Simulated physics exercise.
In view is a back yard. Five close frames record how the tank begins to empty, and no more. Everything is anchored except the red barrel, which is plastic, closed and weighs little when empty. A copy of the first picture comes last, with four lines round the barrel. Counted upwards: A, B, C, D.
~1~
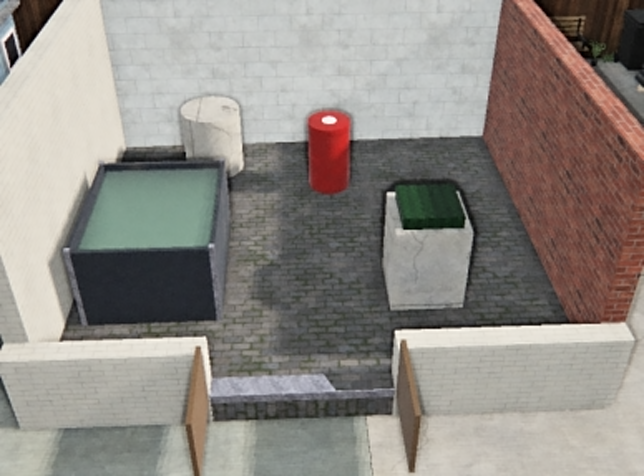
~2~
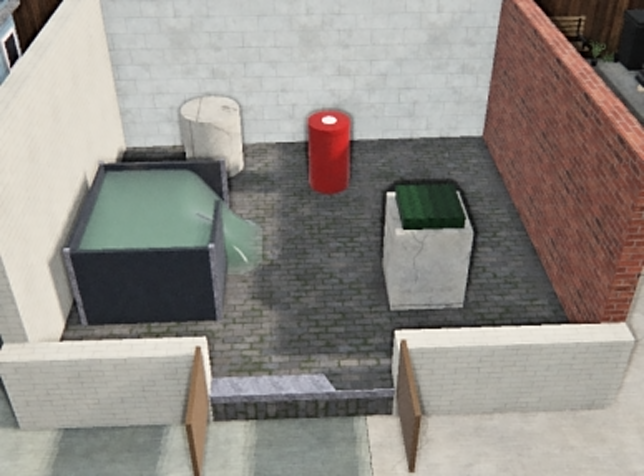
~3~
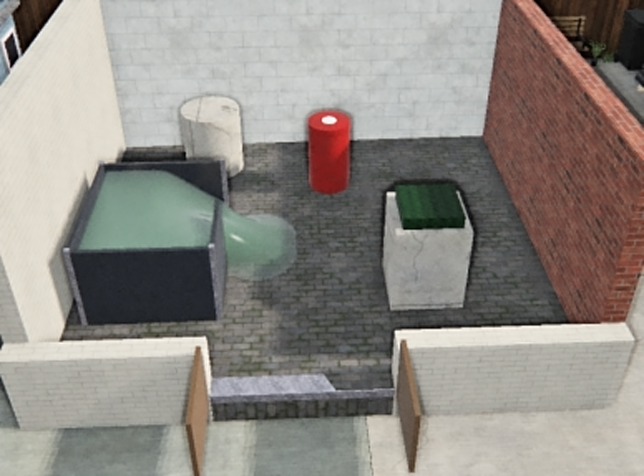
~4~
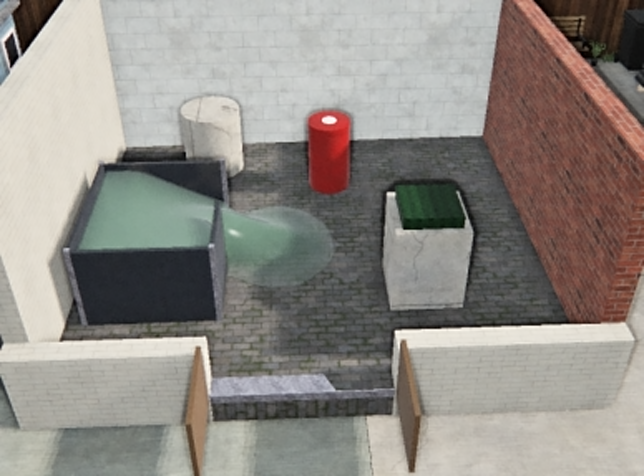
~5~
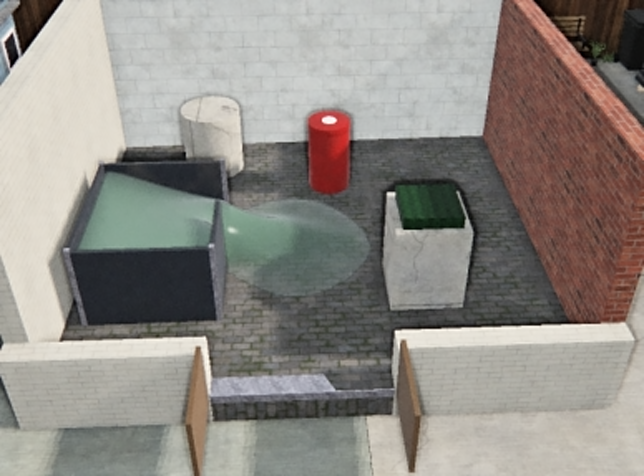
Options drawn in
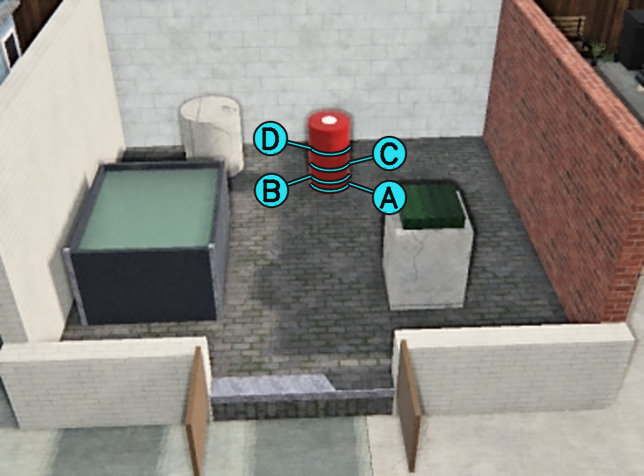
A dark, open-topped tank full of cloudy green liquid stands at the left of a grey-paved back yard, seen from above and in front by a still camera. A red barrel and a pale cylinder stand towards the white back wall, with a green-topped pale block at right beside a brick wall. Liquid pours from the tank's right side and spreads rightward across the paving in a widening, rounded sheet.
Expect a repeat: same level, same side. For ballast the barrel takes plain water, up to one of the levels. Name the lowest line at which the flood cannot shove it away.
Line C just does it.
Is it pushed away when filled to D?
No, that is safe.
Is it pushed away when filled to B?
Yes, it does.
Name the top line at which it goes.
It is B.
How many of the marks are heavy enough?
Two of the four.
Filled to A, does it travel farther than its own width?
Yes.
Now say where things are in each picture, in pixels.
In the first picture, lid of the red barrel at (330, 121); tank full, its middle at (153, 208); open gate at (301, 337).
In the second picture, 2 % of the ground wet, in view closest to the barrel at (254, 227).
In the third picture, 4 % of the ground wet, in view closest to the barrel at (269, 216).
In the fourth picture, 7 % of the ground wet, in view closest to the barrel at (284, 208).
In the fifth picture, lid of the red barrel at (330, 121); 11 % of the ground wet, in view closest to the barrel at (313, 204).
On the marked copy, A at (330, 191); B at (331, 182); C at (331, 170); D at (331, 154); from the bottom up A, B, C, D.
With A, it is pushed about 3 times its own width away.
With B, it is pushed about its own width away.
With C, it does not move.
With D, it does not move.
